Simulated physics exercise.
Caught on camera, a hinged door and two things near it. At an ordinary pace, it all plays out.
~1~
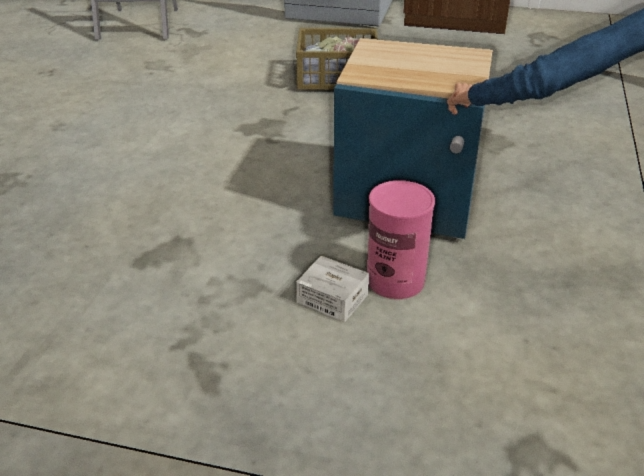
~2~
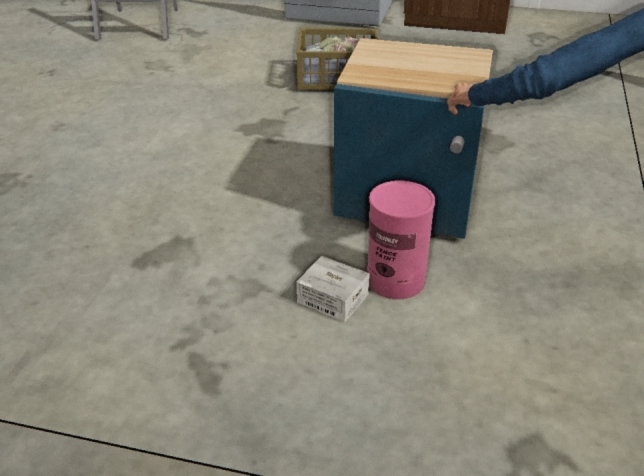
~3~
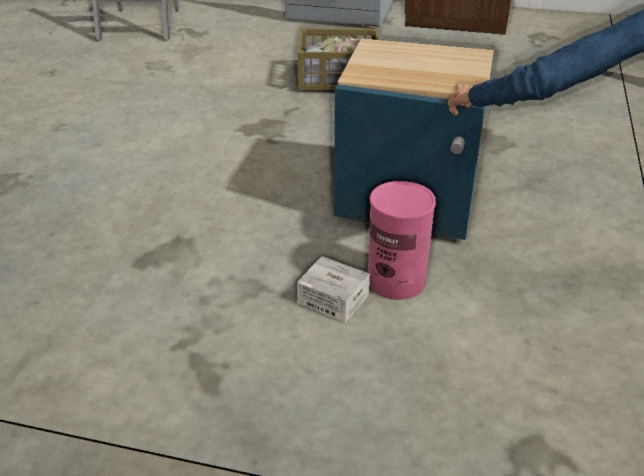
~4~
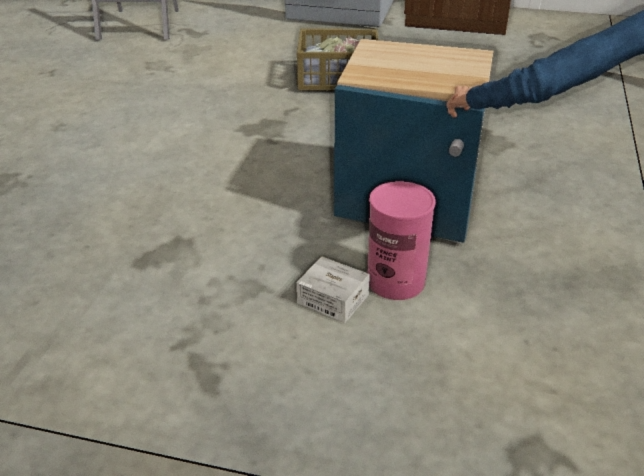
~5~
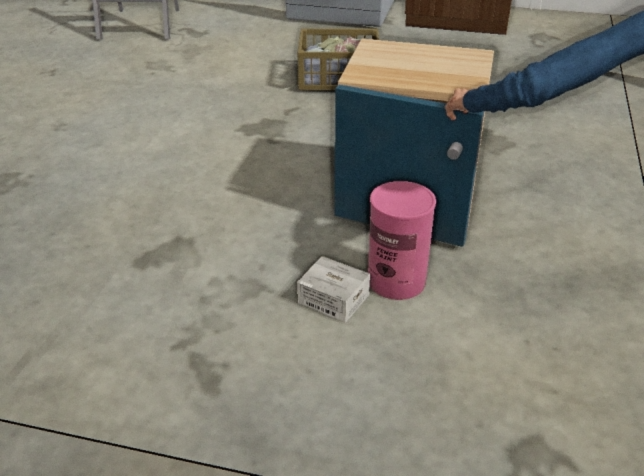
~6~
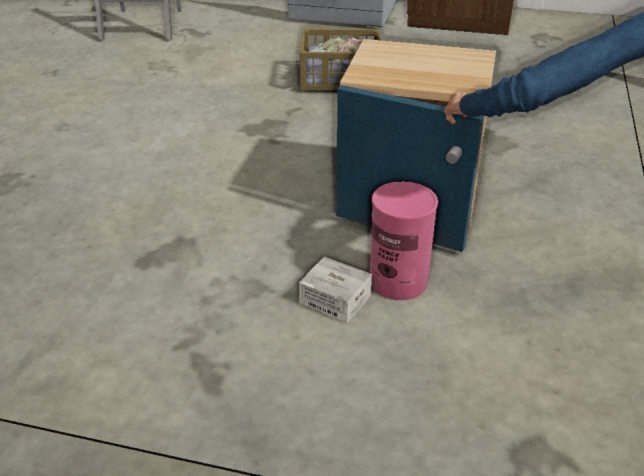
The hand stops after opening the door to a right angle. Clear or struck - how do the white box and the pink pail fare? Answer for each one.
Tally: White box struck; pink pail struck.
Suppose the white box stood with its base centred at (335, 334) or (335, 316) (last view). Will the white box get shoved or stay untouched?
First it gets hit, then it gets hit.
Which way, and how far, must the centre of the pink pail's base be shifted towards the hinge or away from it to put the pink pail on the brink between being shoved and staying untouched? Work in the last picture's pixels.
Going right by 48 pixels does it.
Then, 0.84 s after the last picture, door 50° open; white box moved a little near (311, 297); pink pail moved about its own width near (369, 259).
Then, 1.24 s after the last picture, door 68° open; white box moved about its own width near (271, 304); pink pail moved about its own width near (327, 270).
At rest, the white box is pushed along, near (212, 308); the pink pail is pushed along, near (267, 272).
